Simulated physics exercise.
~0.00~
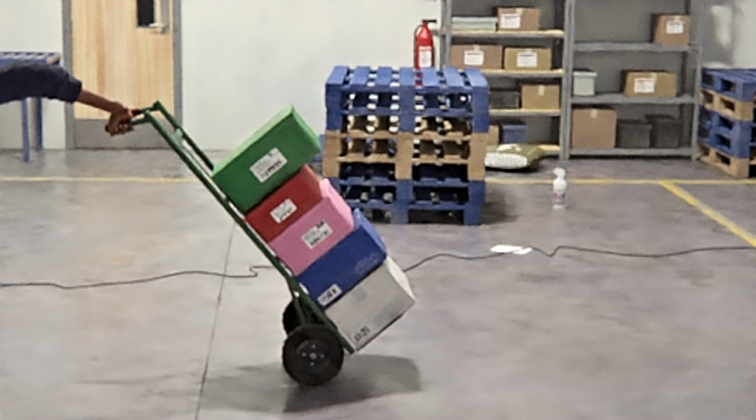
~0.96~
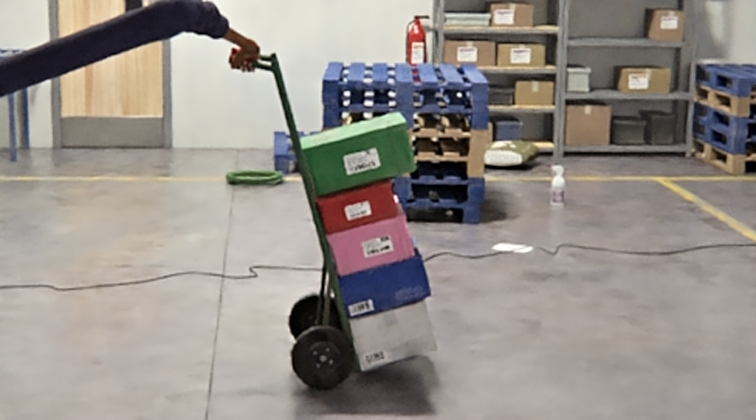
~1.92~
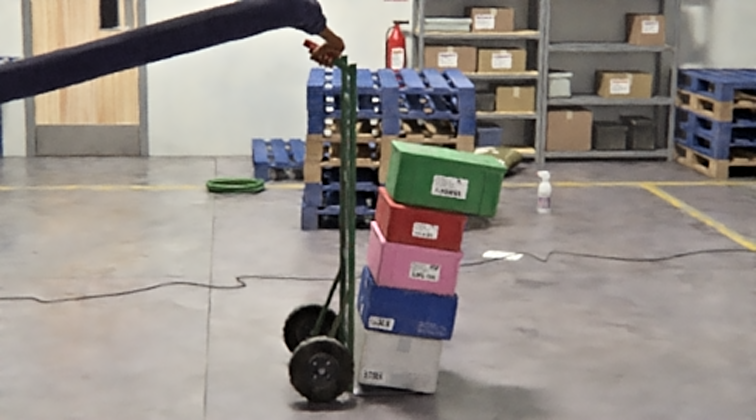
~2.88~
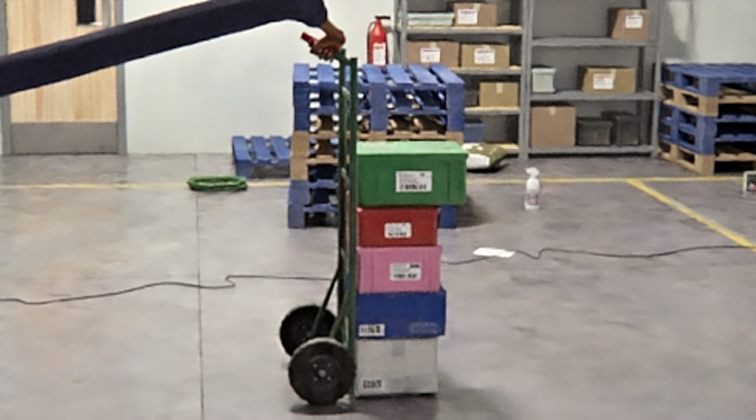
Five stacked boxes on a hand truck tip upright, rock forward, and settle still stacked.
